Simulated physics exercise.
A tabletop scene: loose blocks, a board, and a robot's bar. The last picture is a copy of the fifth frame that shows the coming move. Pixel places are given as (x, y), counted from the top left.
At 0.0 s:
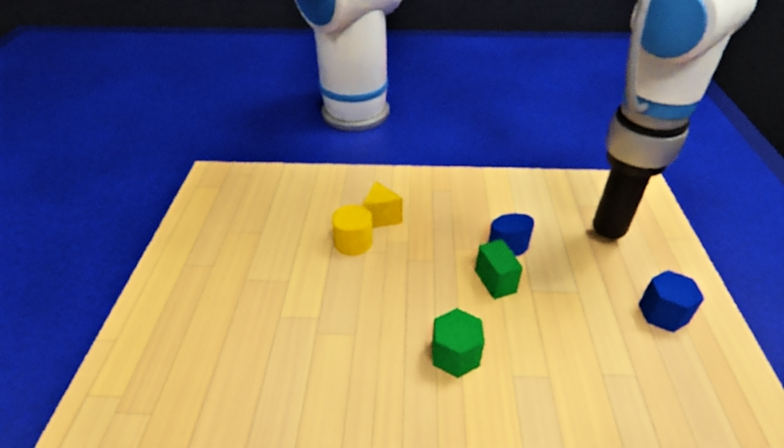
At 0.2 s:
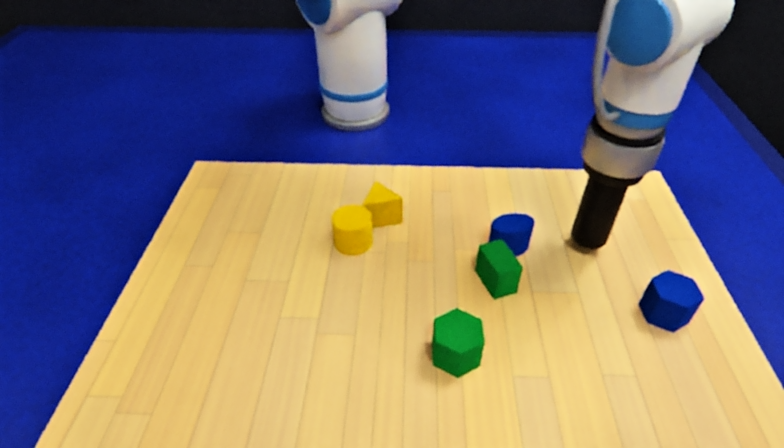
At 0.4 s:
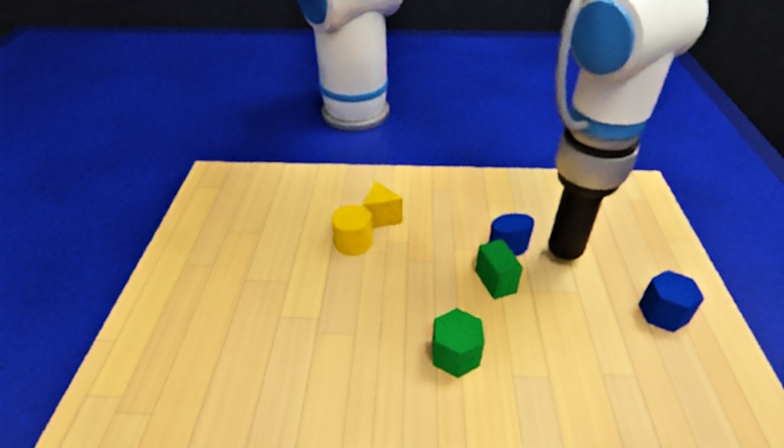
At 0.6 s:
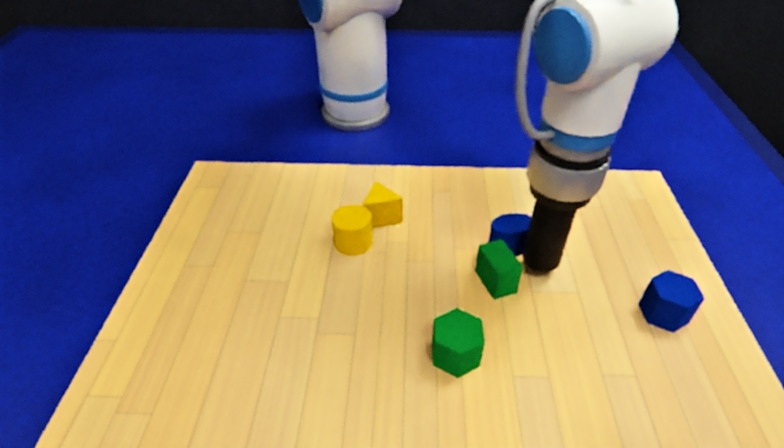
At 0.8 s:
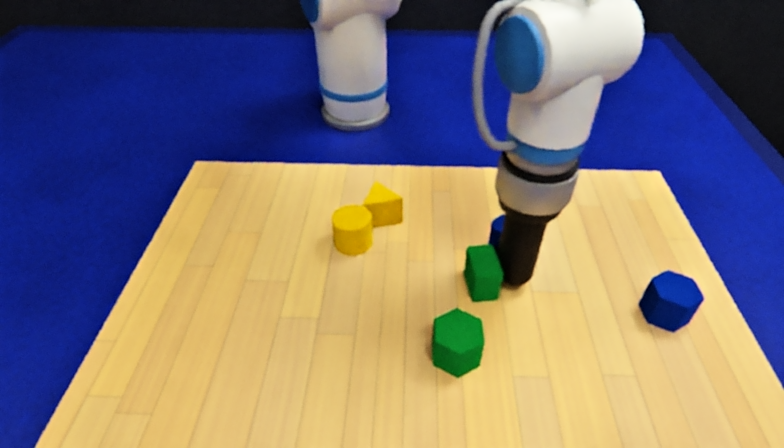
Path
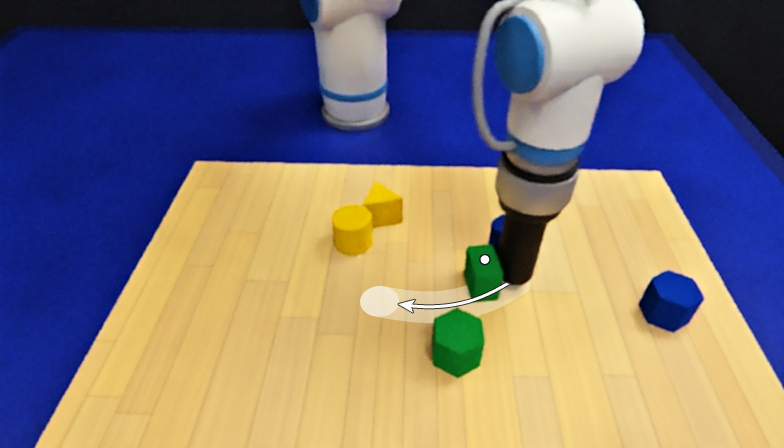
Robot arm with a black bar moving left across a wooden tabletop, then pushing a green block slightly left beside a blue block.
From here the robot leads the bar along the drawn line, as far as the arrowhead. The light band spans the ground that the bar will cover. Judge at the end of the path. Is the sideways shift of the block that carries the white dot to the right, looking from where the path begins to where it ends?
It seems so.
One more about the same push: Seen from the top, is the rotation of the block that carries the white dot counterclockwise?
It seems not.
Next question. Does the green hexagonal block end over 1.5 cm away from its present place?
Short answer: No.
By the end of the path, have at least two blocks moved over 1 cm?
I expect not.
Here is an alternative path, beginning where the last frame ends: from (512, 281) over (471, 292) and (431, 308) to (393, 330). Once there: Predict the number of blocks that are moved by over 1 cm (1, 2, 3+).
The result: One block.
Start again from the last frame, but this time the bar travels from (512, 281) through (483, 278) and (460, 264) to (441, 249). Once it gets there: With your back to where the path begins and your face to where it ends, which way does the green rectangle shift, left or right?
Answer: Left.
The line goes from (512, 281) over (474, 300) and (428, 307) to (380, 301); the dot is on the green rectangle.
What follows on the original path. One third of the way, bar (475, 291); green rectangle (443, 269), turned 25° clockwise.
Two thirds of the way, bar (426, 298); green rectangle (398, 267), turned 50° clockwise.
At the end, bar (379, 292); green hexagonal block unmoved; green rectangle (361, 254), turned 70° clockwise.
